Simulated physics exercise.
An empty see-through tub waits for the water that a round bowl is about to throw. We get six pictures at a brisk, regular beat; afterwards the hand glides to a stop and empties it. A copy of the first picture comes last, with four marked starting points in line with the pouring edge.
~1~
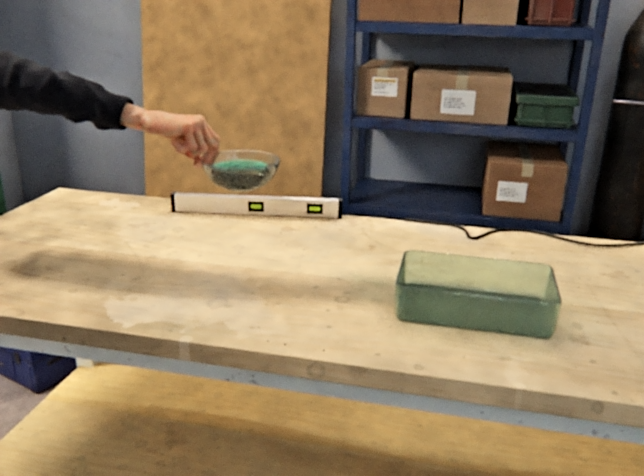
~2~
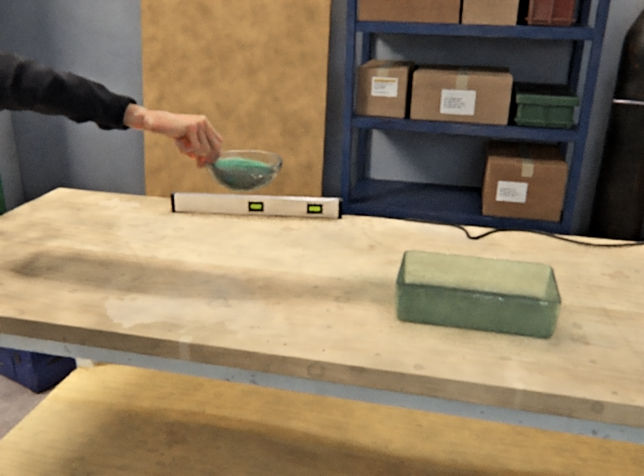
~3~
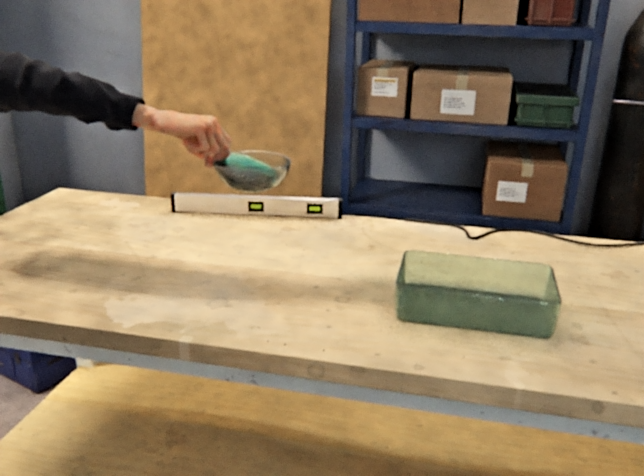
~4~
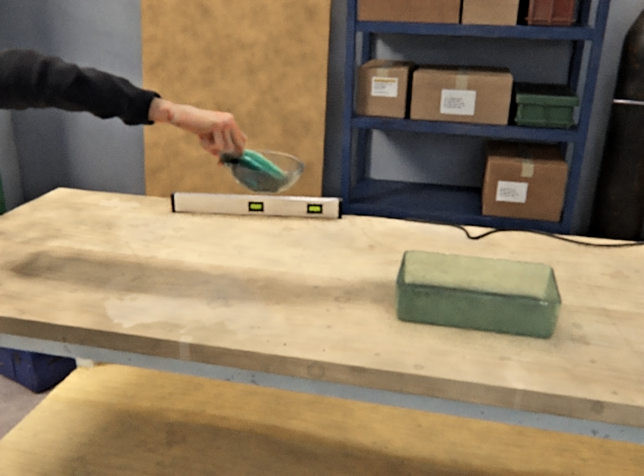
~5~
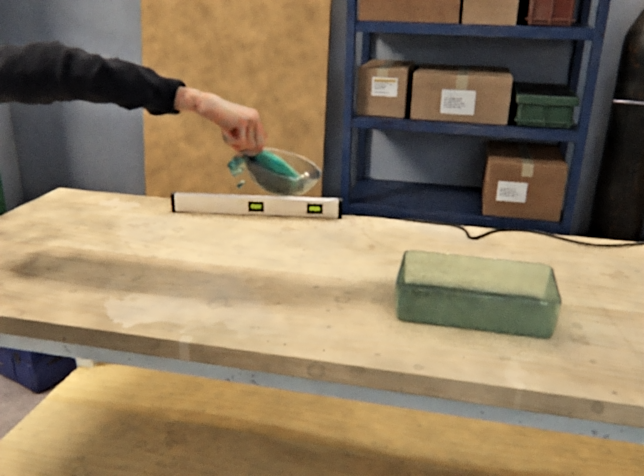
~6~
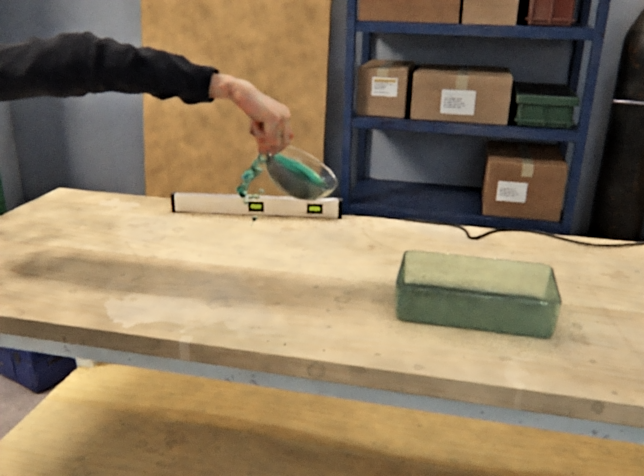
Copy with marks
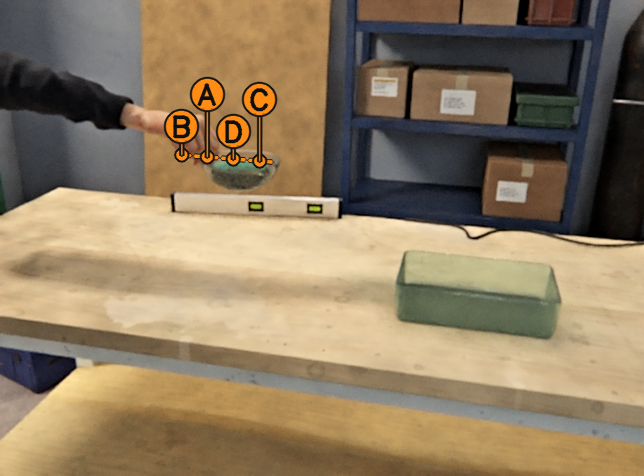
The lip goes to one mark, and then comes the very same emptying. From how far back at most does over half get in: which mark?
The answer is spot C.
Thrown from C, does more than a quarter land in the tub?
Yes.
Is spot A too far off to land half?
Yes, it does.
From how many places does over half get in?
One of the four.
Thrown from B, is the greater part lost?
Yes, that goes wrong.
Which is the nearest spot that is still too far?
The answer is D.
In orange, A at (207, 156); B at (181, 154); C at (259, 161); D at (233, 159).
If A is chosen, about 0 % lands in the tub, 98 % falls short.
If B is chosen, about 0 % lands in the tub, 100 % falls short.
If C is chosen, about 61 % lands in the tub, 25 % falls short and 13 % goes beside or beyond.
If D is chosen, about 24 % lands in the tub, 69 % falls short and 7 % goes beside or beyond.
